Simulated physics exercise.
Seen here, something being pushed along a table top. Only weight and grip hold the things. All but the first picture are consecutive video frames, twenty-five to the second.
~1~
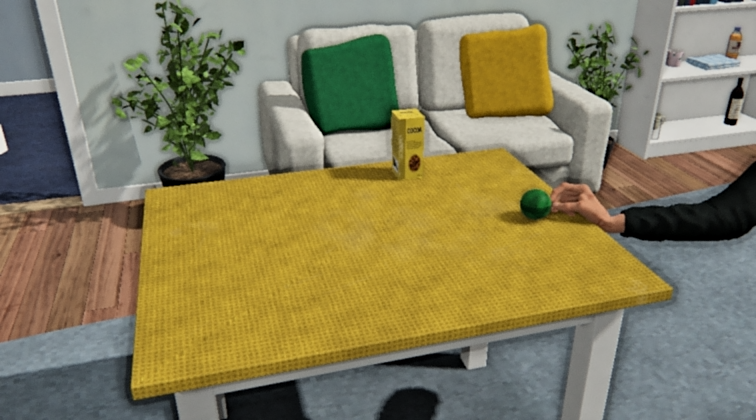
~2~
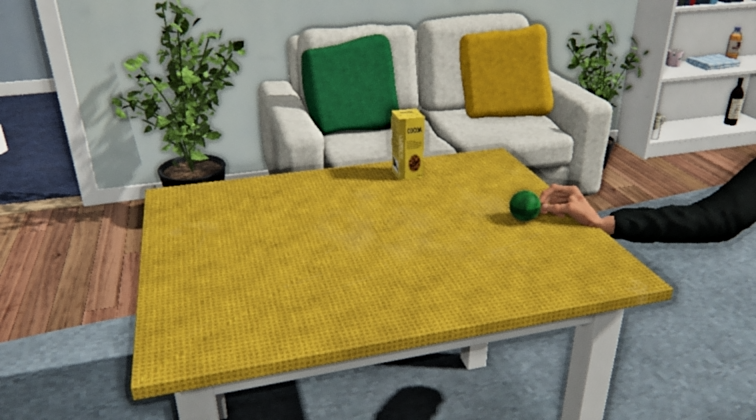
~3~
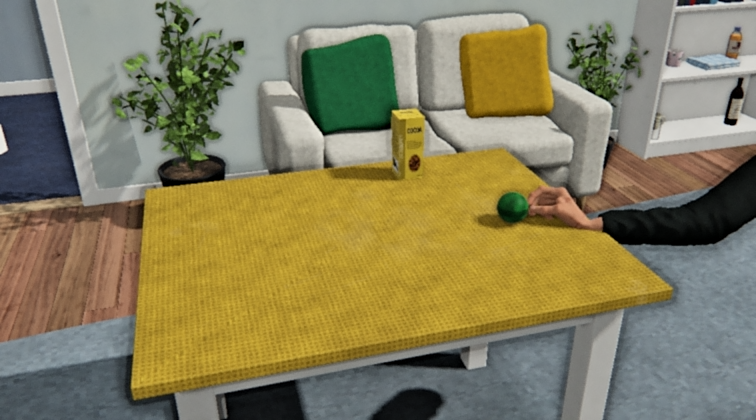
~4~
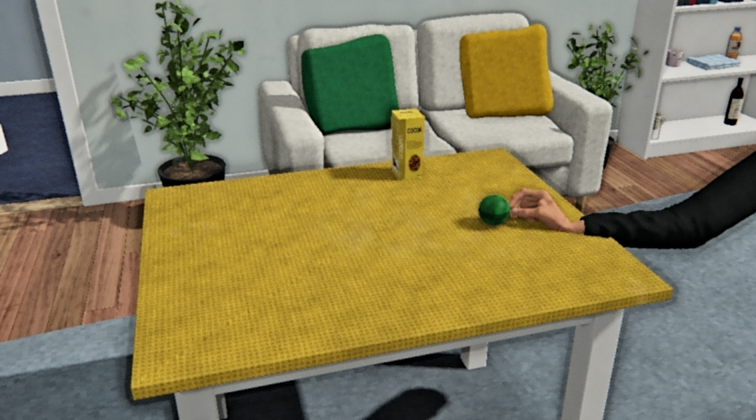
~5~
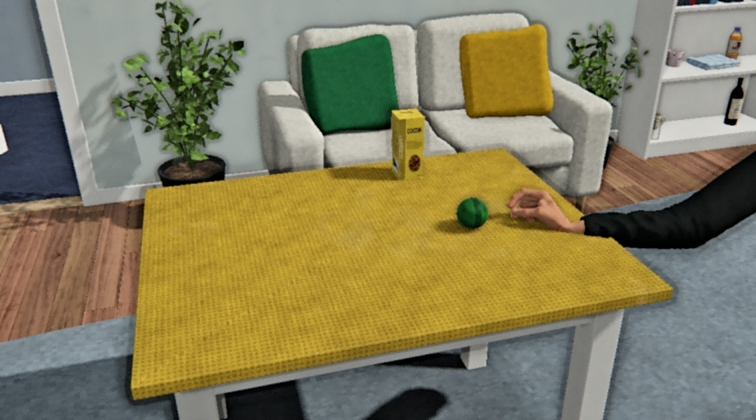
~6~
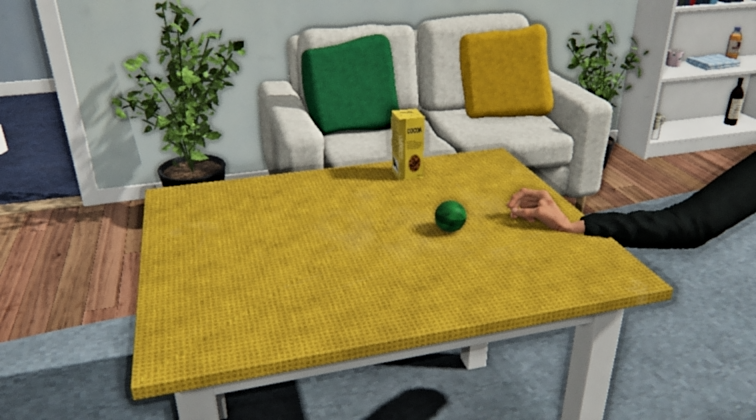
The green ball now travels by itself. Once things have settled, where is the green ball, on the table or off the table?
The green ball falls off the table.
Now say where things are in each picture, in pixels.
In the first picture, under the hand; green ball (536, 204).
In the second picture, under the hand; green ball (525, 206).
In the third picture, under the hand; green ball (513, 208).
In the fourth picture, green ball (494, 210).
In the fifth picture, green ball (472, 213) moved about its own width.
In the sixth picture, green ball (450, 216) moved about its own width.
Then, 0.40 s later than the last frame, green ball moved well along near (231, 247).
Then, 0.80 s later than the last frame, green ball now off the table.
When it is over, off the table, green ball.
